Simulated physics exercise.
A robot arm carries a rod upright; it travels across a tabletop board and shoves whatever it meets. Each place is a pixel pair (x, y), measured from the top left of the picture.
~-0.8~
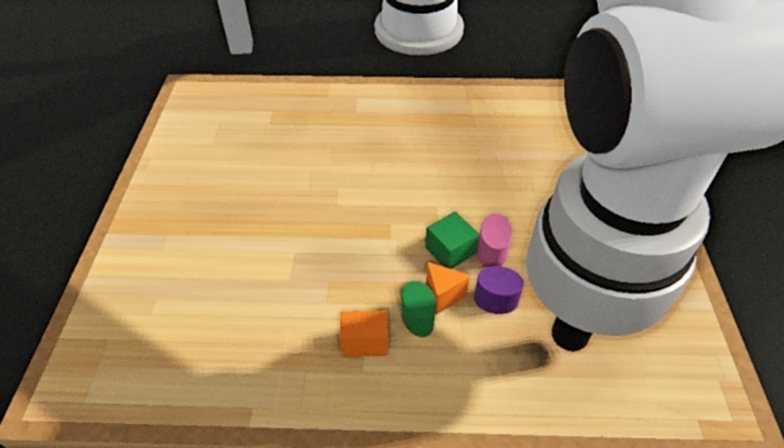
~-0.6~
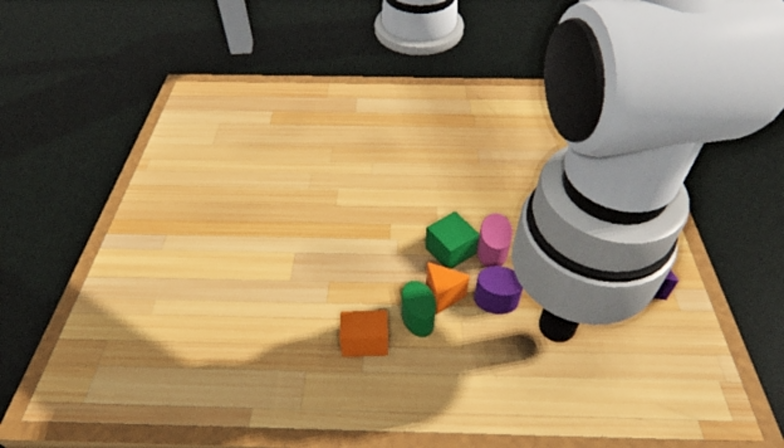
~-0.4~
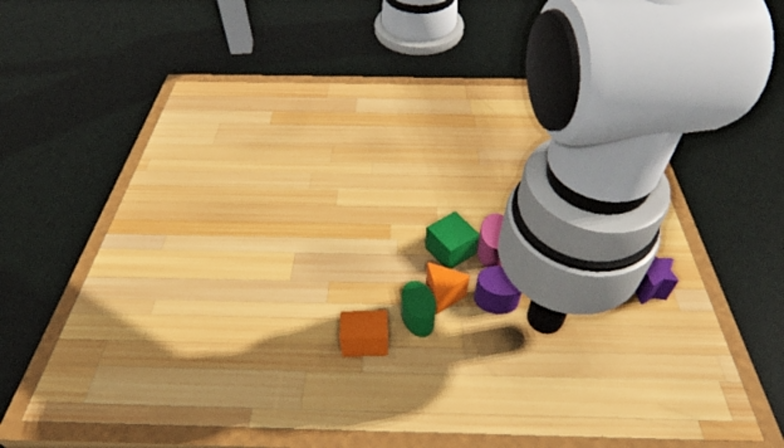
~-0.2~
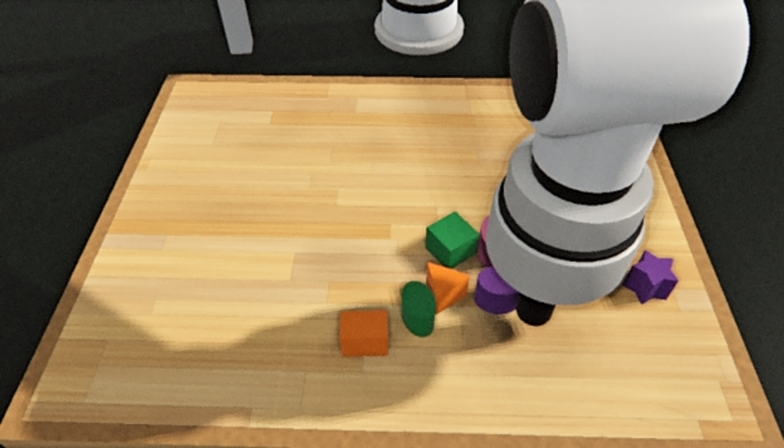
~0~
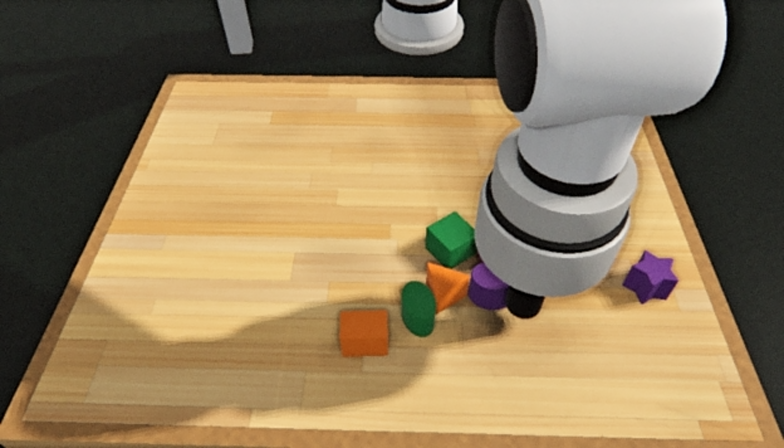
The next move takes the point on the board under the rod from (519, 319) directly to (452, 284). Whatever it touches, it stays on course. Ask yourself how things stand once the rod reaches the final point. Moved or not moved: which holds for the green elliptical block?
That one stays where it is.
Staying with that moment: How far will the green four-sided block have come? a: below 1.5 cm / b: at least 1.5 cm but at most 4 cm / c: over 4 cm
Correct choice: B.
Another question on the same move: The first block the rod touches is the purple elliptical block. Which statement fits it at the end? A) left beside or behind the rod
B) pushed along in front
B.
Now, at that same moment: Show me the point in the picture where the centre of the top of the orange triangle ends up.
The middle of its top is at (419, 266).
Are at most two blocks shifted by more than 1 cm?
In short: No.
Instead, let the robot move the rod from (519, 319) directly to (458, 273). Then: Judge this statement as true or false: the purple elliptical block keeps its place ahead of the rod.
The claim holds.
What follows on the original path. Halfway along, rod at (486, 287); orange triangle at (432, 273), turned 60° anticlockwise; green four-sided block at (449, 226), turned 15° clockwise; purple elliptical block at (464, 256), turned 15° clockwise.
At the end, rod at (453, 270); green elliptical block still; orange triangle at (419, 266), turned 90° anticlockwise; green four-sided block at (438, 211), turned 55° clockwise; purple elliptical block at (433, 239), turned 15° clockwise.
